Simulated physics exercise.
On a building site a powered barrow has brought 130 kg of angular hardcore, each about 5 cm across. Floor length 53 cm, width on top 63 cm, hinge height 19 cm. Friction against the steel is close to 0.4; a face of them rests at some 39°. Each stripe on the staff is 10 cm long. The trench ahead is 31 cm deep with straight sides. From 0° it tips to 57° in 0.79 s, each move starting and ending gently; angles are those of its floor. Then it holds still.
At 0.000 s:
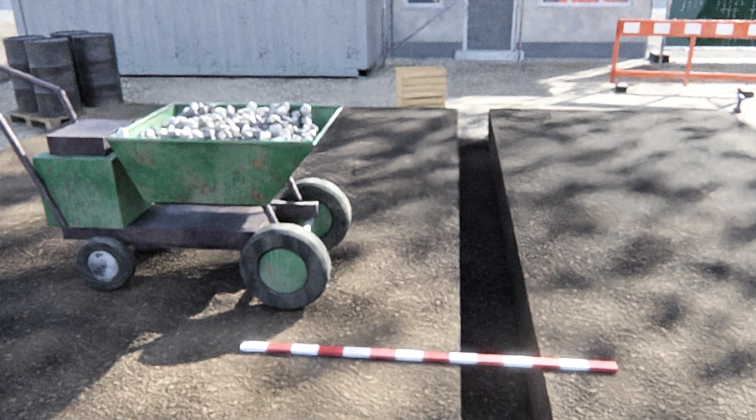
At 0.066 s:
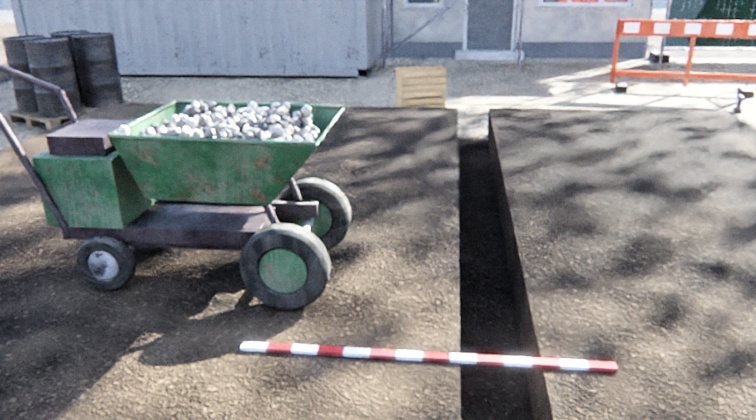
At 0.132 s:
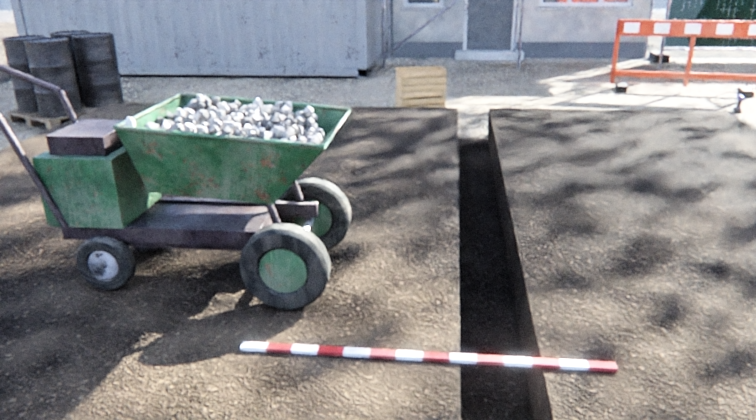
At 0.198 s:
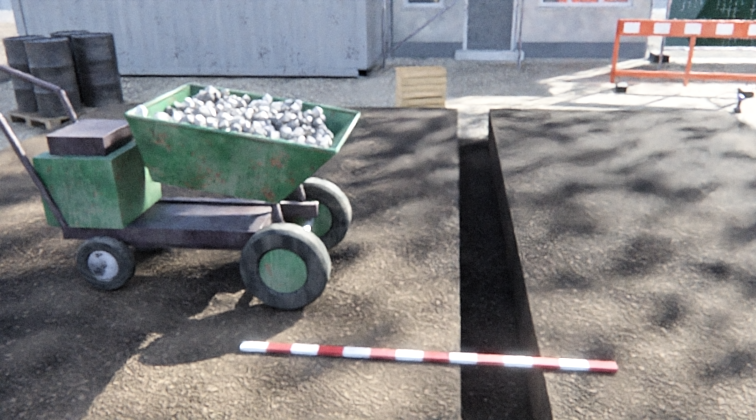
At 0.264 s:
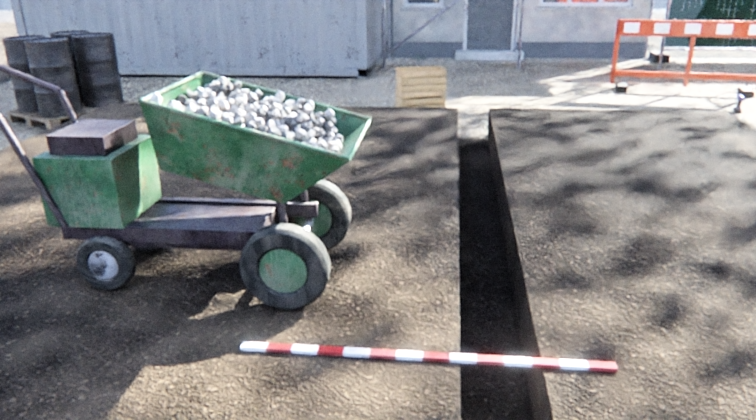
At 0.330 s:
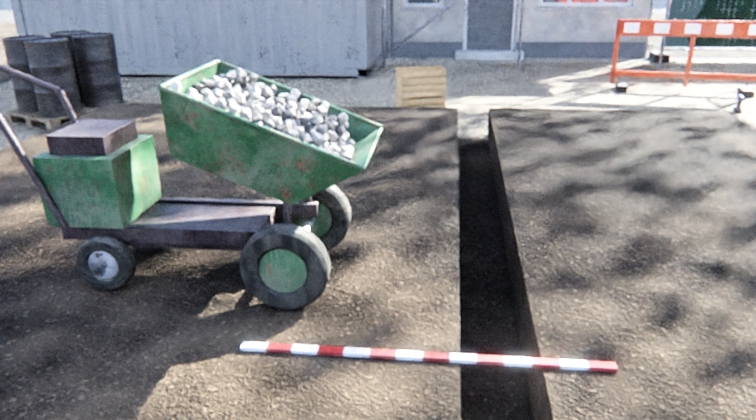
The green tray of a wheeled barrow, heaped with pale stones, slowly tilted down to the right as its left end rose, while the barrow stayed still beside a trench and a red-and-white striped pole.
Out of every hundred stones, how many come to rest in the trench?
Roughly 32 per cent ends in the trench.
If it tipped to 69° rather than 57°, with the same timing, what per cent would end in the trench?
Then about 70 per cent.
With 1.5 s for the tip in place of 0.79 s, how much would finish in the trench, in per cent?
In that case some 15 per cent.
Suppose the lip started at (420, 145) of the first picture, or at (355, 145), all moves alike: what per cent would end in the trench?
Near 5 per cent from the first place, 30 from the second.
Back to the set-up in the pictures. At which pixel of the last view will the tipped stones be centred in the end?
Their middle is at about (491, 330).
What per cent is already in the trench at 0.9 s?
About 0 per cent by then.
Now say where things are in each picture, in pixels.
Lip at (314, 144), floor tilted 0°, highest stones at (244, 111), in the first picture.
The tray is at 1°, its lip at (317, 145); the top of the load is at (233, 109); the stones move at 0.3 m/s on average, in the second picture.
Lip at (325, 147), floor tilted 4°, highest stones at (208, 104); the stones move at 0.5 m/s on average, in the third picture.
The tray is at 9°, its lip at (336, 152); the top of the load is at (214, 95); the stones move at 0.8 m/s on average, in the fourth picture.
The tray is at 15°, its lip at (350, 159); the top of the load is at (218, 86); the stones move at 0.9 m/s on average, in the fifth picture.
The tray is at 22°, its lip at (364, 169); the top of the load is at (227, 78); the stones move at 1.0 m/s on average, in the sixth picture.
After 0.6 s the floor is at 48°; 100 % in the tray; the foremost stones are at (394, 179).
After 0.9 s the floor is at 57°; 89 % in the tray, 8 % short of the trench, 2 % in the trench; the foremost stones are at (484, 276).
After 1.2 s the floor is at 57°; 67 % in the tray, 7 % short of the trench, 26 % in the trench, 1 % past the trench; the foremost stones are at (544, 273).
After 3.2 s the floor is at 57°; 60 % in the tray, 7 % short of the trench, 32 % in the trench, 1 % past the trench; the foremost stones are at (574, 278).
